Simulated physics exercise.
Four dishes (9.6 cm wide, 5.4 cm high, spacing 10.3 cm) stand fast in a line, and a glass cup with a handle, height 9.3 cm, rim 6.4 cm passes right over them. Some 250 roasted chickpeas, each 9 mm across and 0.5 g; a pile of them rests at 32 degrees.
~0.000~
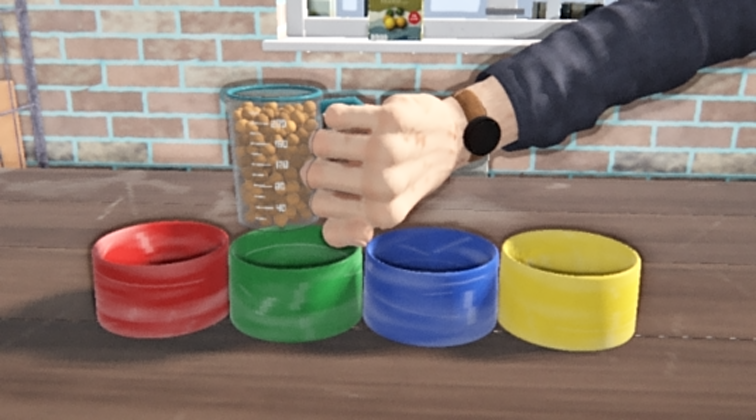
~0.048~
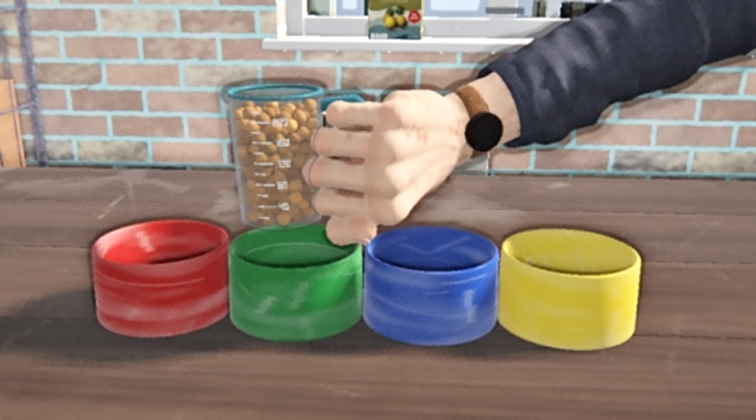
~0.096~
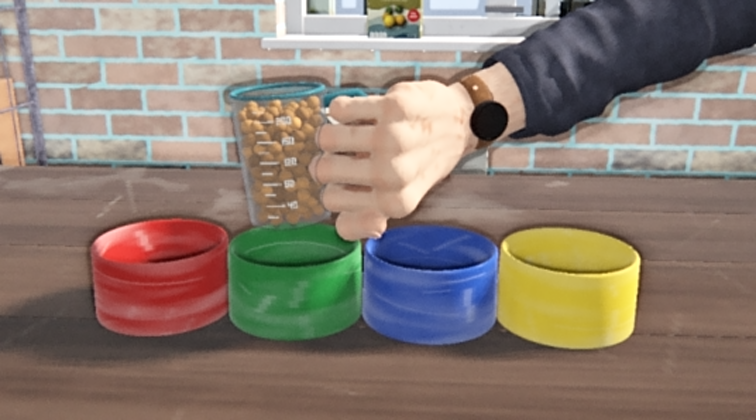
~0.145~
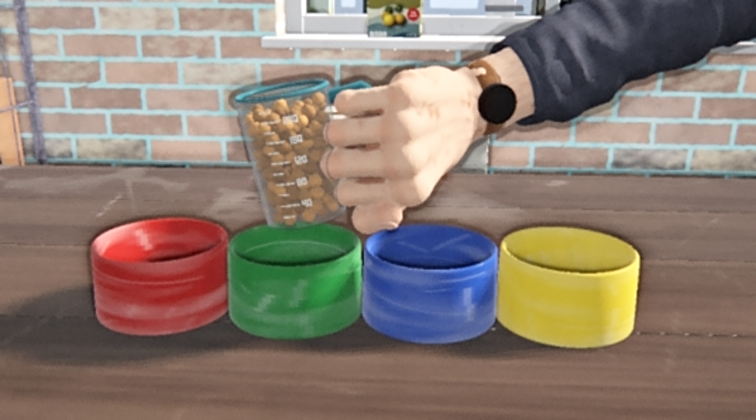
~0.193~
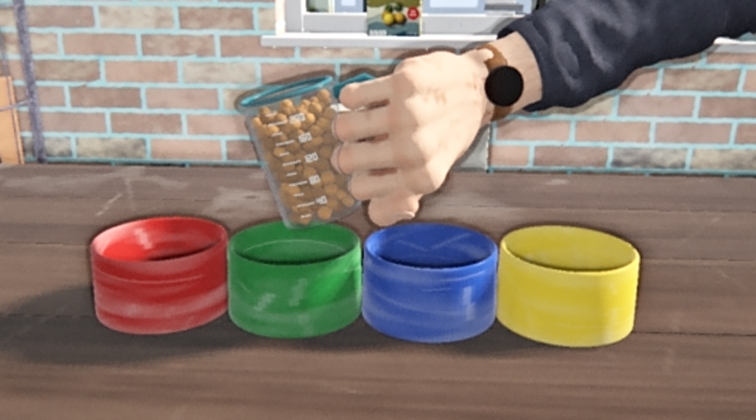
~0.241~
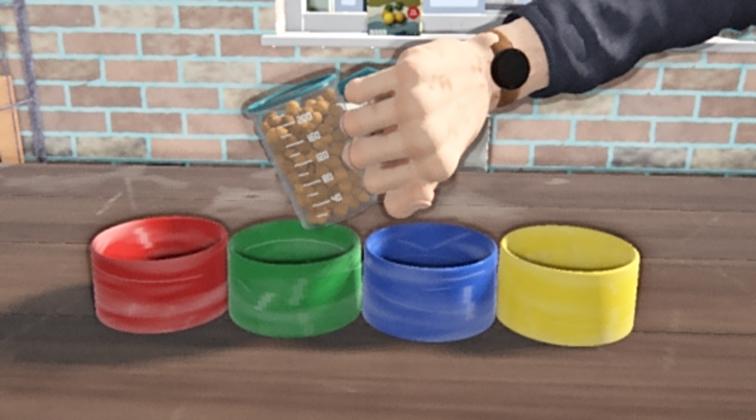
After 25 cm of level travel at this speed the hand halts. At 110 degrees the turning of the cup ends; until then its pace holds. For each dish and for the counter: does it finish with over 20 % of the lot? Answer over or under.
Red dish: Under; blue dish: Over; green dish: Under; yellow dish: Over; on the counter: Under.
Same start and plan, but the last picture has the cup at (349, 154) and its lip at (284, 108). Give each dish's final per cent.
Red 0; blue 0; green 0; yellow 100.
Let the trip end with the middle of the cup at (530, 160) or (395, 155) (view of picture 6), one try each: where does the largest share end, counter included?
The winner: Blue; green.
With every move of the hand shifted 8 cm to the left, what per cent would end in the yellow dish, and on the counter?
In that case yellow 0, counter 0.
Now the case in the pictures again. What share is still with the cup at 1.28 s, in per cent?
Some 45 per cent of the load.
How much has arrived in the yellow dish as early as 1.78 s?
Near 20 per cent so far.
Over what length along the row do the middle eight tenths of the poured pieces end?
About 12 cm.
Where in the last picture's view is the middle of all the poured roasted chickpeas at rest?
At about (459, 292).
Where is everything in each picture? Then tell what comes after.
In the first picture, cup at (277, 157), tilt 0 degrees, lip at (229, 93), moved 0.0 cm; middle of the pieces at (274, 159); red dish at (162, 243); green dish at (296, 246); blue dish at (432, 250); yellow dish at (570, 253).
In the second picture, cup at (279, 157), tilt 1 degrees, lip at (230, 92), moved 0.2 cm; middle of the pieces at (276, 158).
In the third picture, cup at (284, 156), tilt 4 degrees, lip at (232, 94), moved 0.6 cm; middle of the pieces at (282, 157).
In the fourth picture, cup at (295, 155), tilt 10 degrees, lip at (238, 99), moved 1.4 cm; middle of the pieces at (293, 157).
In the fifth picture, cup at (305, 154), tilt 16 degrees, lip at (243, 103), moved 2.2 cm; middle of the pieces at (303, 156).
In the sixth picture, cup at (316, 154), tilt 21 degrees, lip at (250, 109), moved 3.0 cm; middle of the pieces at (314, 156); red dish at (161, 239); green dish at (295, 242); blue dish at (430, 245); yellow dish at (568, 248). The cup turns about 115 degrees a second and travels 17 cm a second.
After 0.86 s, tilt 94 degrees; cup holds 95 %.
After 1.28 s, tilt 110 degrees; cup holds 45 %, blue 50 %.
Then, at 1.78 s, tilt 110 degrees; cup holds 15 %, blue 60 %, yellow 20 %.
By 2.7 s all is still; red 0 %, blue 60 %, green 0 %, yellow 35 %, counter 5 %.
